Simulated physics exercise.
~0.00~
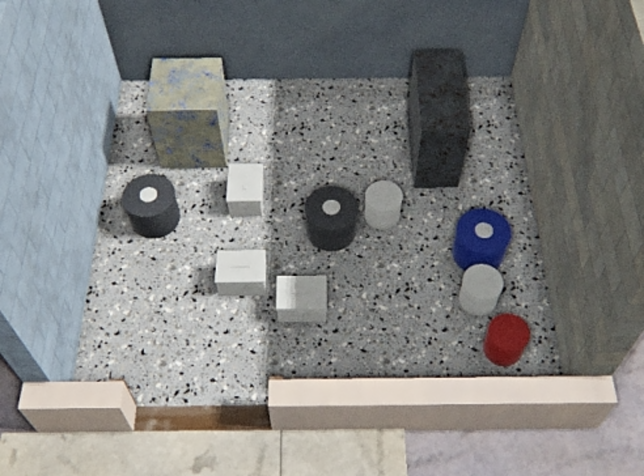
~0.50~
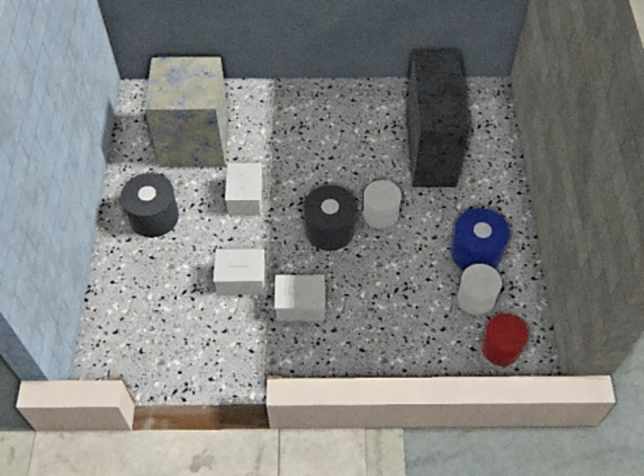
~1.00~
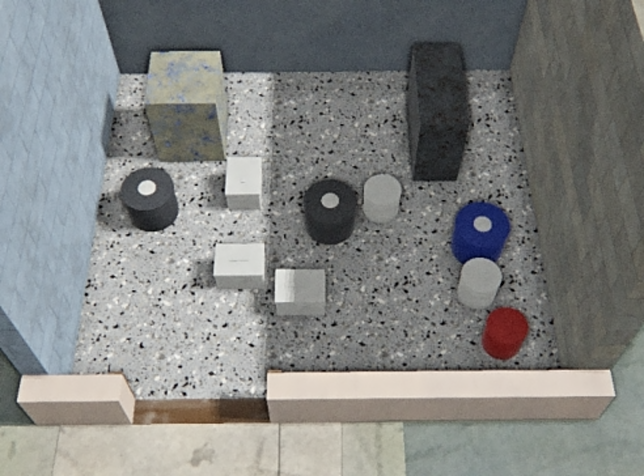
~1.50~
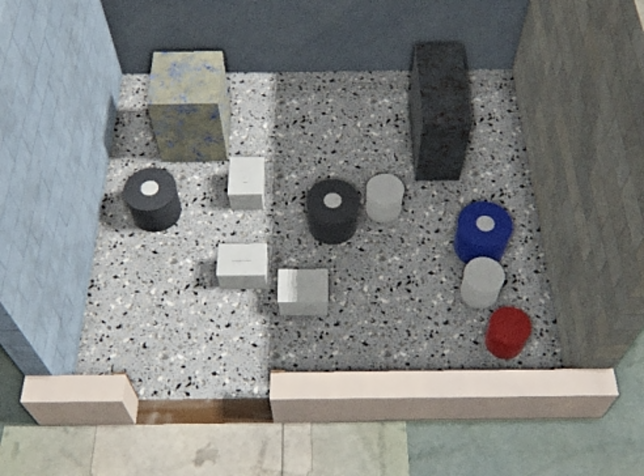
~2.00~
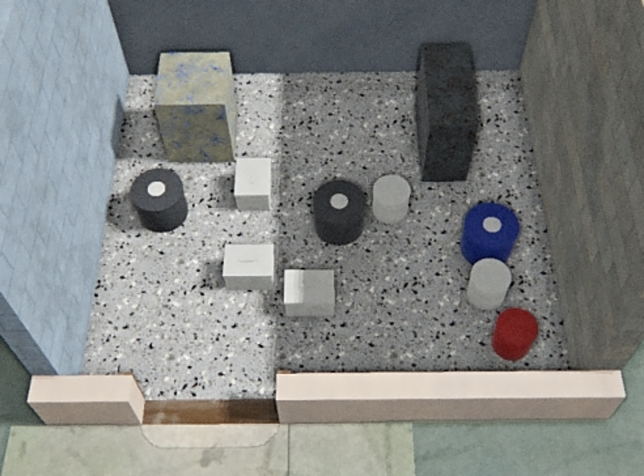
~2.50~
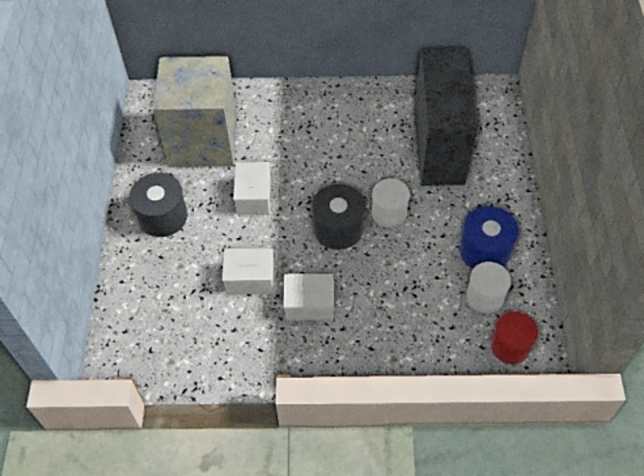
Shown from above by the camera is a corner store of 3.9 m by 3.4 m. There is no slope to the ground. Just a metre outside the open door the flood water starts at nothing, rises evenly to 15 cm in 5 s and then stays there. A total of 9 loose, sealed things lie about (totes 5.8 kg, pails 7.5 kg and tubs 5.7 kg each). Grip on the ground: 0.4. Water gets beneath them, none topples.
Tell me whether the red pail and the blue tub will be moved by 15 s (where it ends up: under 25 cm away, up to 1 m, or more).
Outcome: The red pail is basically where it began, the blue tub is slightly displaced.
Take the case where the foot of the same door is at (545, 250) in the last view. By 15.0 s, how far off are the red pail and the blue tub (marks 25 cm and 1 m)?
The red pail hardly moves at all and the blue tub drifts well away.
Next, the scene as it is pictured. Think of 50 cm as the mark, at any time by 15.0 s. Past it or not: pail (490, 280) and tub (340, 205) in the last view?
Well, one by one it's not bigger, then bigger.
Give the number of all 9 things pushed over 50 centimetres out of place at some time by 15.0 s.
That makes 7.
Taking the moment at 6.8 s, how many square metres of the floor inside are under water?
Close to 8.0 m2, I'd say.
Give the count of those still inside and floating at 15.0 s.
Answer: 5.
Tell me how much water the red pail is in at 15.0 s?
Roughly 8 cm at that moment.
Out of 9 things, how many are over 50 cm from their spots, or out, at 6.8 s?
The count is 3.
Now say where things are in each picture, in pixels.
In the first picture, the red pail at (509, 332), on the bottom; the blue tub at (484, 231) rests on the ground; 0.0 m2 under water; 0 of 9 have shifted.
In the second picture, the red pail at (508, 332) rests on the ground; the blue tub at (483, 231), on the bottom; 0.0 m2 under water; 0 of 9 have shifted.
In the third picture, the red pail at (508, 326) rests on the ground; the blue tub at (483, 224) rests on the ground; water covers 0.0 m2; 0 of 9 have shifted.
In the fourth picture, the red pail at (511, 325), on the bottom; the blue tub at (485, 224) rests on the ground; 0.0 m2 under water; 0 of 9 have shifted.
In the fifth picture, the red pail at (517, 326) rests on the ground; the blue tub at (492, 225), on the bottom; 0.0 m2 under water; 0 of 9 have shifted.
In the sixth picture, the red pail at (517, 330), on the bottom; the blue tub at (491, 229), on the bottom; 0.0 m2 under water; 0 of 9 have shifted.
After 3.5 s the red pail is near (517, 330), 0.0 m from its start, aground; the blue tub is near (491, 229), 0.0 m from its start, aground; 0 afloat.
After 6.8 s the red pail is near (517, 330), 0.0 m from its start, aground; the blue tub is near (491, 229), 0.0 m from its start, aground; 2 afloat.
After 11.0 s the red pail is near (517, 330), 0.0 m from its start, aground; the blue tub is near (491, 229), 0.0 m from its start, aground; 4 afloat.
After 15.0 s the red pail is near (517, 330), 0.0 m from its start, aground; the blue tub is near (542, 282), 0.6 m from its start, afloat; 5 afloat.
